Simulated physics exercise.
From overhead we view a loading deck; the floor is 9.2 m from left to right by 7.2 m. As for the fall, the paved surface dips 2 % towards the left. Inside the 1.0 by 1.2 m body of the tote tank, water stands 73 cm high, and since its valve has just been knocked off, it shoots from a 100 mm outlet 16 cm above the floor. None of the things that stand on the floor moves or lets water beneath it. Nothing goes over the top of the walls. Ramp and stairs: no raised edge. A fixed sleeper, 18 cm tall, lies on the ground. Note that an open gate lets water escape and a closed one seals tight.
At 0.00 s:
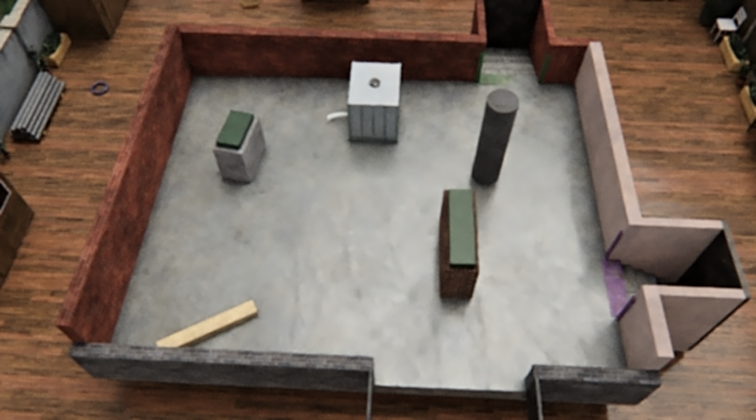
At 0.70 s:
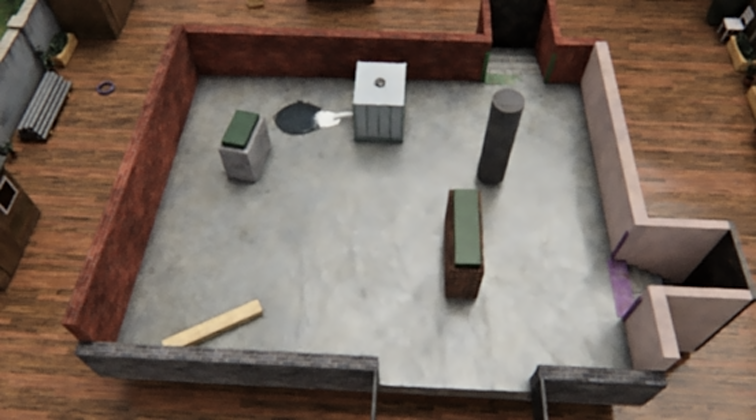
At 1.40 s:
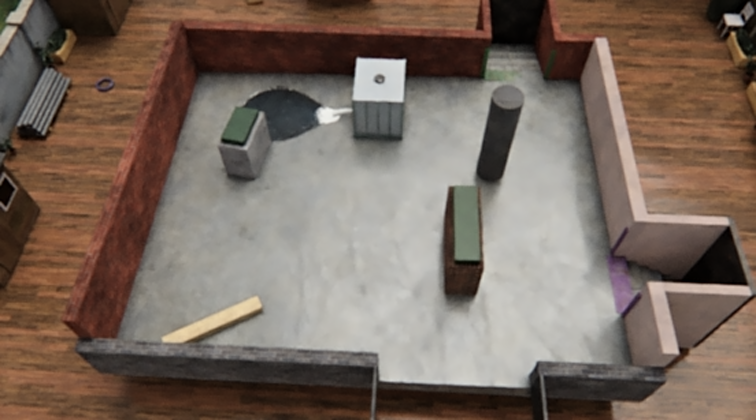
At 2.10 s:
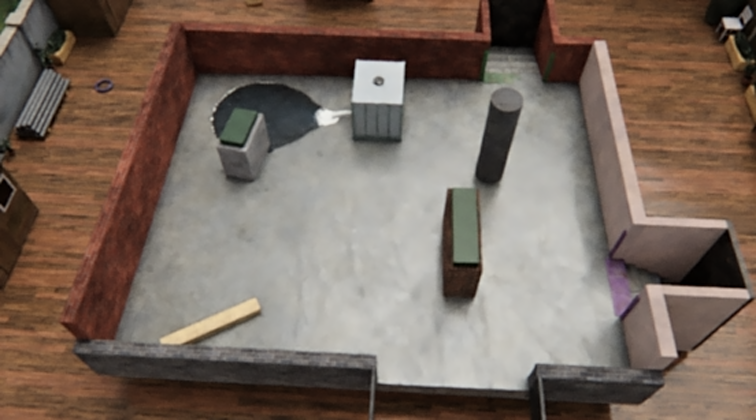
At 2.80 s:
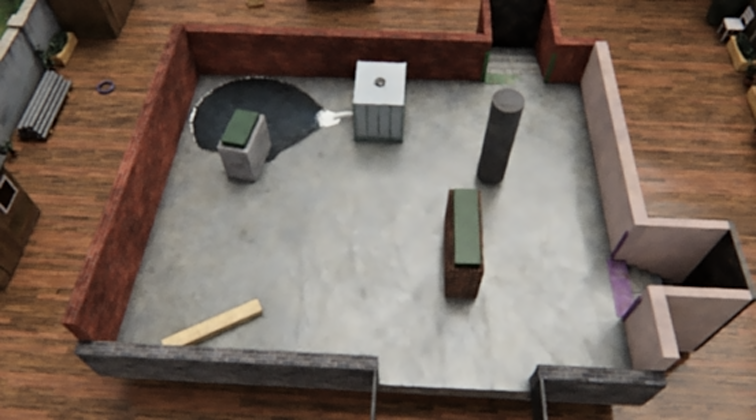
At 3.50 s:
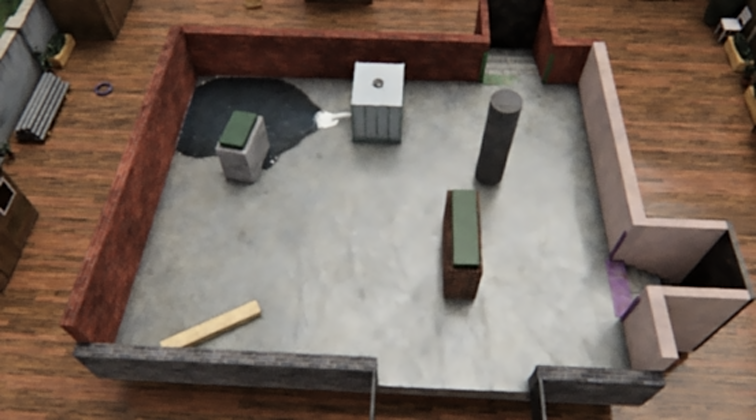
Dark water jetting from a grey tank's spout, spreading leftward across a pale walled floor and around a green-topped grey block.
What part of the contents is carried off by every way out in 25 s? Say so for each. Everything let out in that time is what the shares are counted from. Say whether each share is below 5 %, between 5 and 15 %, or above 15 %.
The gate opening carries off less than 5 %. The stair shaft (marked purple) carries off less than 5 %. The ramp down (marked green) carries off under 5 %.
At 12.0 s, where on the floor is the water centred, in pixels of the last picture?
Centre of water: Approx. (215, 136).
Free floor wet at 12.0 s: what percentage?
Roughly 15 percent.
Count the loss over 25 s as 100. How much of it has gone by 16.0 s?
About 0 %.
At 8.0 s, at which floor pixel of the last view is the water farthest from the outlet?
The farthest wet point sits close to (148, 239).
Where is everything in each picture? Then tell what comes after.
The jet has just started at (340, 115); the ground is still dry, in the first picture.
From the spout at (345, 115) the water has spread over 0.9 m2; its tip is at (277, 122), and it is 1.2 cm deep on average, in the second picture.
From the spout at (345, 111) the water has spread over 2.4 m2; its tip is at a hidden place, and it is 1.1 cm deep on average, in the third picture.
From the spout at (344, 113) the water has spread over 3.8 m2; its tip is at (213, 118), and it is 1.1 cm deep on average, in the fourth picture.
From the spout at (345, 114) the water has spread over 5.1 m2; its tip is at (193, 123), and it is 1.1 cm deep on average, in the fifth picture.
From the spout at (343, 115) the water has spread over 6.2 m2; its tip is at (176, 148), and it is 1.1 cm deep on average, in the sixth picture.
After 5.0 s water covers 10 % of the floor and is deepest (5 cm) near (197, 82); gone so far, the gate opening 0 %, the stair shaft (marked purple) 0 %, the ramp down (marked green) 0 %.
After 8.0 s water covers 15 % of the floor and is deepest (5 cm) near (197, 82); gone so far, the gate opening 0 %, the stair shaft (marked purple) 0 %, the ramp down (marked green) 0 %.
After 12.0 s water covers 15 % of the floor and is deepest (6 cm) near (192, 98); gone so far, the gate opening 0 %, the stair shaft (marked purple) 0 %, the ramp down (marked green) 0 %.
After 16.0 s water covers 20 % of the floor and is deepest (6 cm) near (192, 98); gone so far, the gate opening 0 %, the stair shaft (marked purple) 0 %, the ramp down (marked green) 0 %.
After 25.0 s water covers 30 % of the floor and is deepest (5 cm) near (110, 360); gone so far, the gate opening 0 %, the stair shaft (marked purple) 0 %, the ramp down (marked green) 0 %.
